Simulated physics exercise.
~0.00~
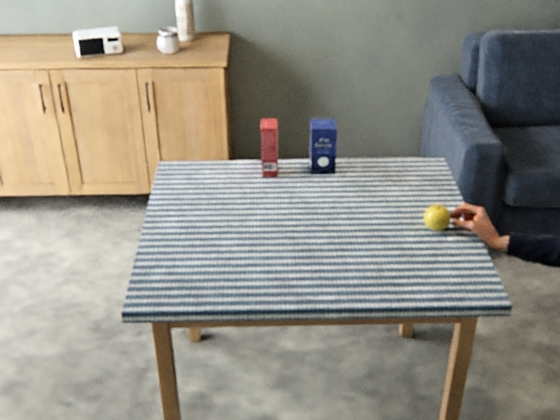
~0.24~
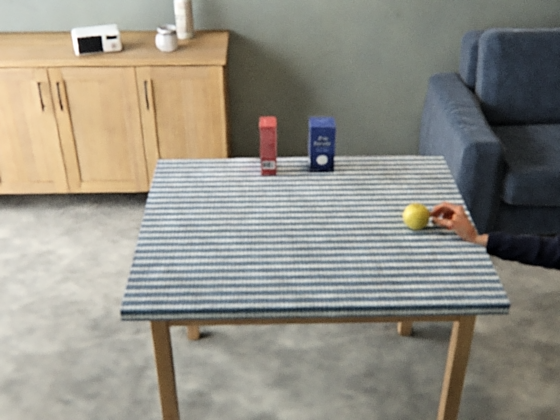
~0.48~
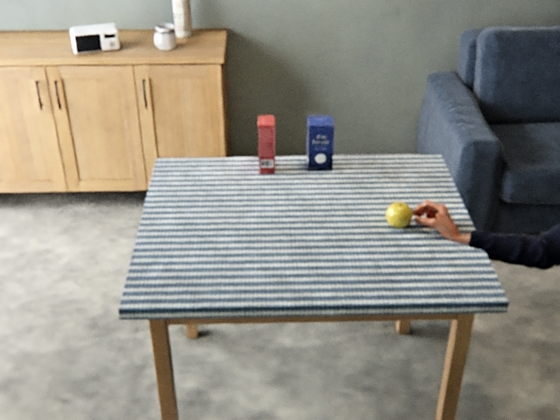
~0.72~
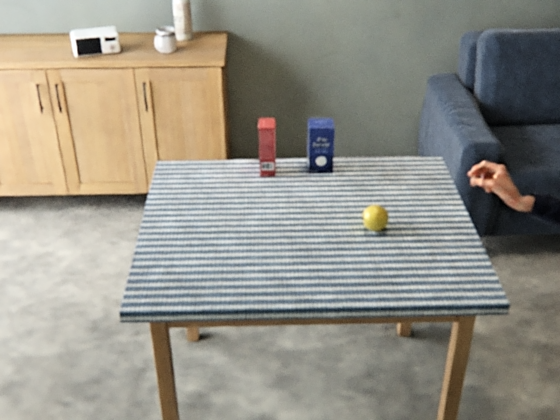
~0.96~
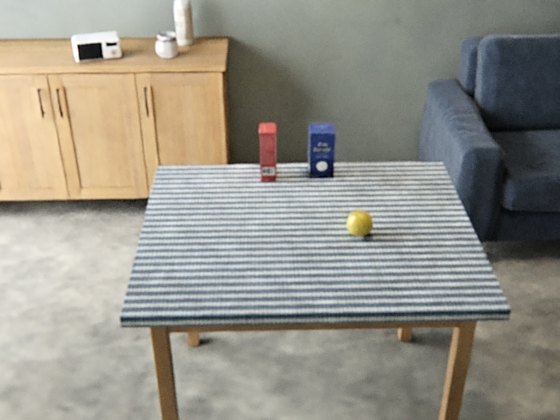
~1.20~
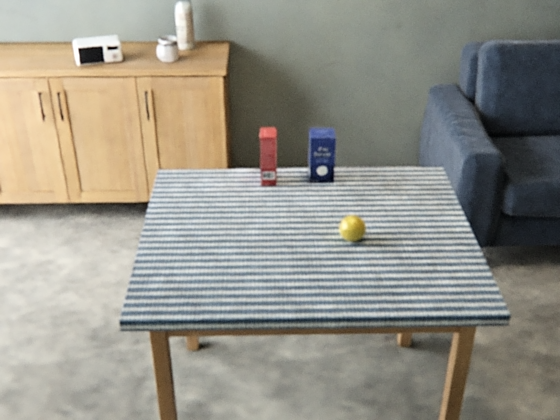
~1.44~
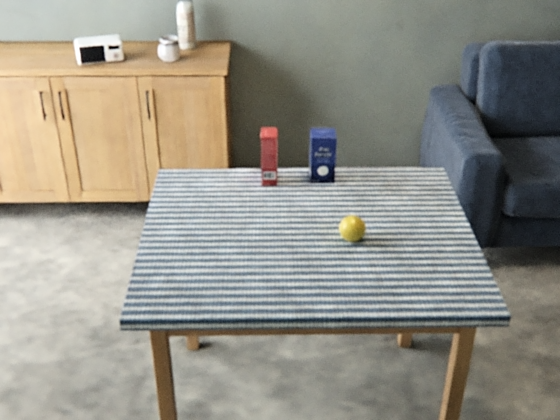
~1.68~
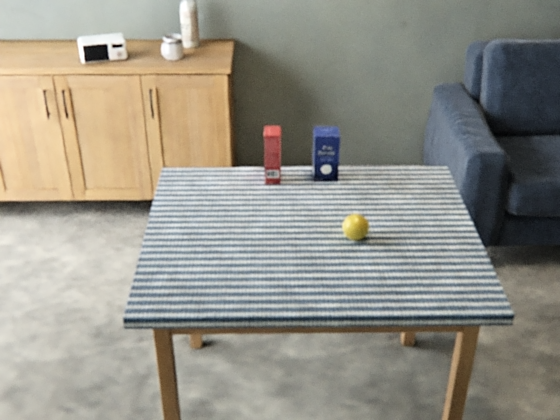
A hand pushing a yellow apple leftward across a striped table, then withdrawing as the apple rolls on and stops near two cartons.
